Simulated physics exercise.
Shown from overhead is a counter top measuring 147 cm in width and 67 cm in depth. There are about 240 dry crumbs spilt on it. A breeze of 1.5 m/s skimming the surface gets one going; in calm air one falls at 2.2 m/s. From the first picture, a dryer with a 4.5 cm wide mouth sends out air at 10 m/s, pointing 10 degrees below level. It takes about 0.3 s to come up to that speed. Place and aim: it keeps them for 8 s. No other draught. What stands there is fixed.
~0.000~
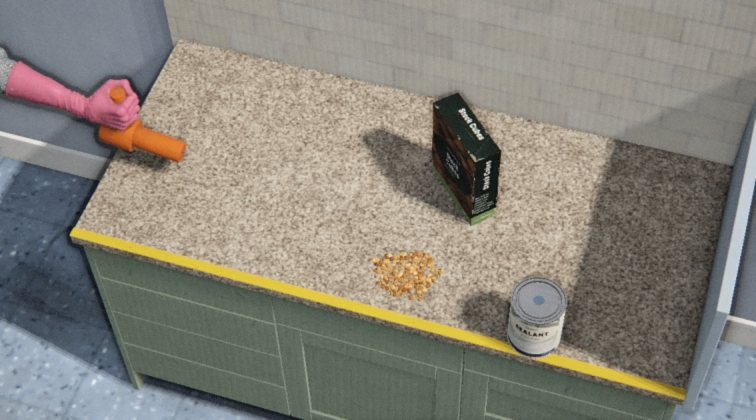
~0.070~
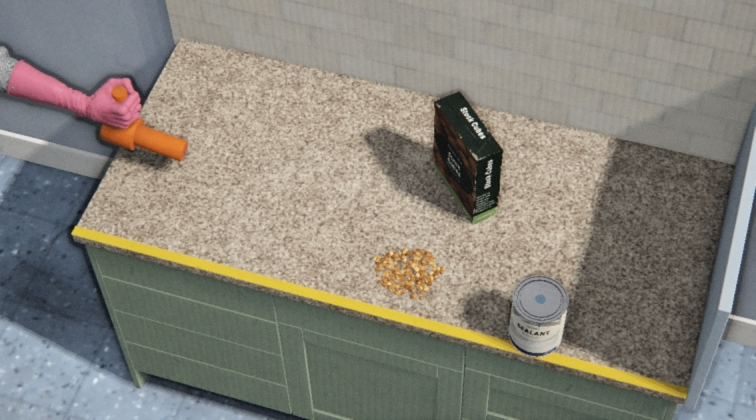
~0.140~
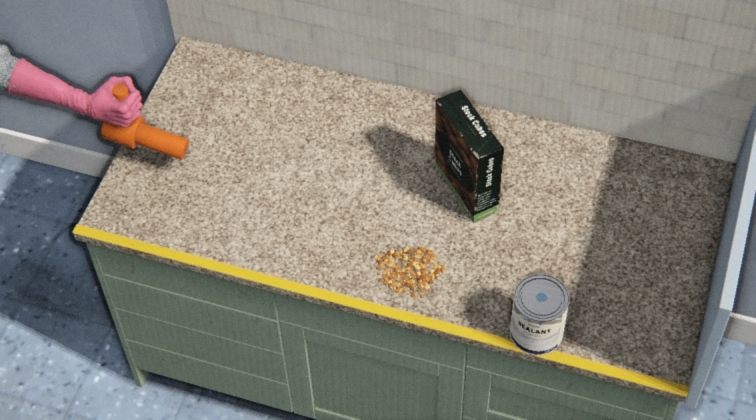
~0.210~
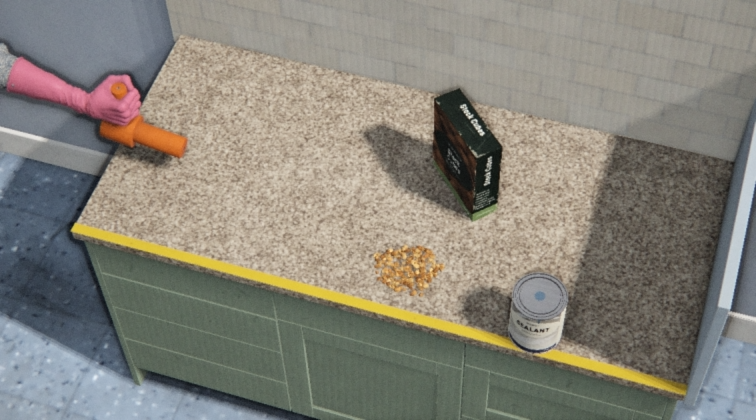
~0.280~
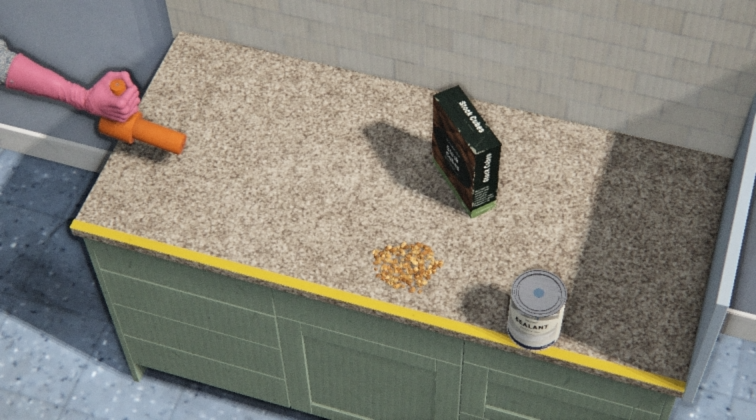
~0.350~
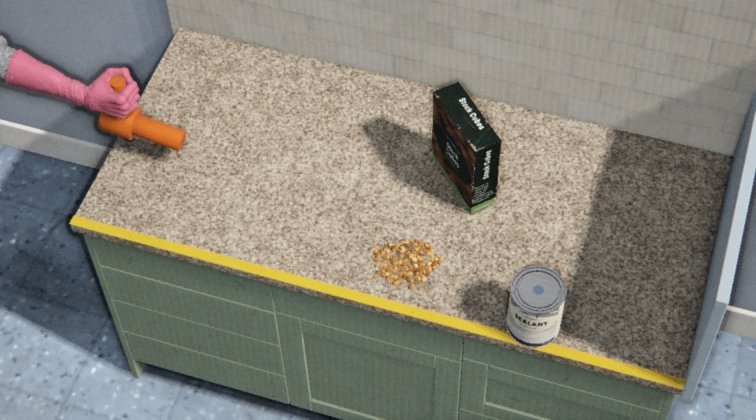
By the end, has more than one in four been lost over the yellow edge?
Yes: I suspect that edge gives up more than a quarter.
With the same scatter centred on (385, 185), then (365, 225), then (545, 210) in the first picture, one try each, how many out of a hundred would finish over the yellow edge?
First try 3 %, second 40 %, third 0 %.
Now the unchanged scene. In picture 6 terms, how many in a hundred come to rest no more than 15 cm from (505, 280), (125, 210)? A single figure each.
I would say around 20 % and 0 % respectively.
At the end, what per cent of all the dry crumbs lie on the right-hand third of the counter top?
It comes out near 20 in a hundred.
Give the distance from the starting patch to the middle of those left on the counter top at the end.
That works out close to 25 centimetres.
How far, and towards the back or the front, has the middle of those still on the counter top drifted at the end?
To the near part, near enough 5 cm.
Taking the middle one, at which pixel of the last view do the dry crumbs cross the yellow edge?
I'd put my finger close to (502, 341).
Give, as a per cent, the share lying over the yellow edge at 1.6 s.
I'd put it at some 70 %.
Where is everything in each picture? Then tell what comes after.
The middle of the dry crumbs is near (408, 273), none has stirred yet and the mouth of the dryer is at (183, 153), in the first frame.
The middle of the dry crumbs is near (410, 271), none has stirred yet and the yellow edge is centred on (364, 313), in the second frame.
The middle of the dry crumbs is near (411, 270), none has stirred yet, the top of a carton is at (469, 123) and the top of a tin is at (542, 297), in the third frame.
The middle of the dry crumbs is near (410, 268) and none has stirred yet, in the fourth frame.
The middle of the dry crumbs is near (408, 265) and none has stirred yet, in the fifth frame.
The middle of the dry crumbs is near (408, 262) and none has stirred yet, in the sixth frame.
After 1.6 s, 65 % are over the yellow edge; the middle of those still in play is near (517, 305); 70 % have settled or left.
After 2.6 s, 72 % are over the yellow edge; the middle of those still in play is near (512, 301); 83 % have settled or left.
After 4.4 s, 75 % are over the yellow edge; the middle of those still in play is near (512, 302); 88 % have settled or left.
After 8.0 s, at the end, 78 % are over the yellow edge; the middle of those still in play is near (512, 303).
